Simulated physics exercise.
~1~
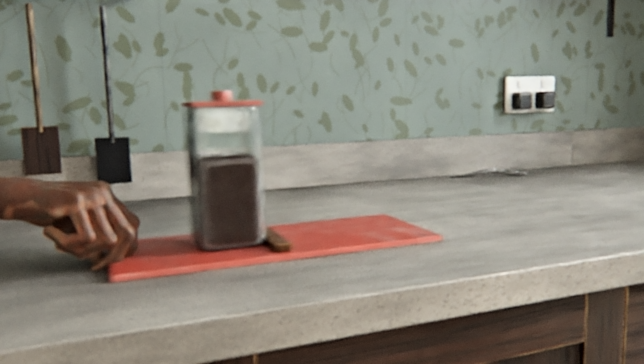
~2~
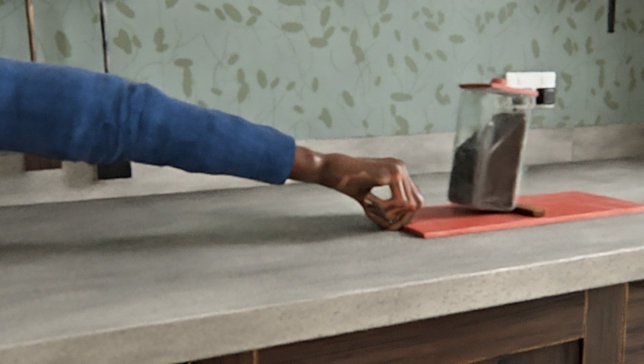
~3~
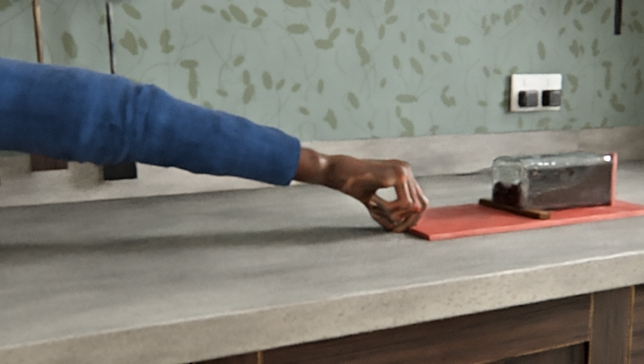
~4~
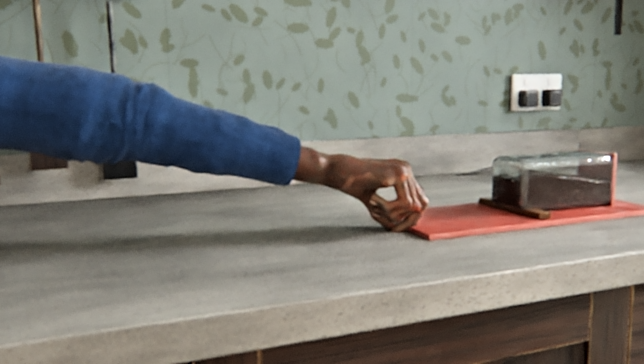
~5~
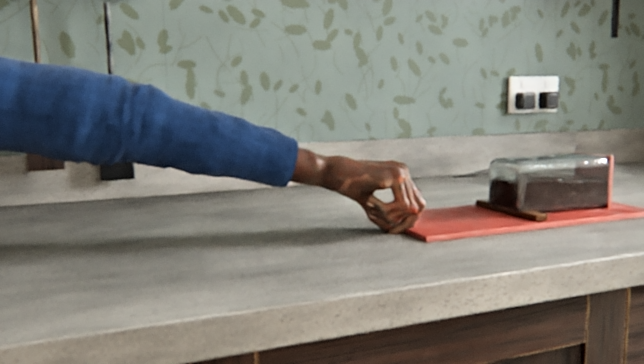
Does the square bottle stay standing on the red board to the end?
No, the square bottle tips over to the right and ends up lying on its side on the board.
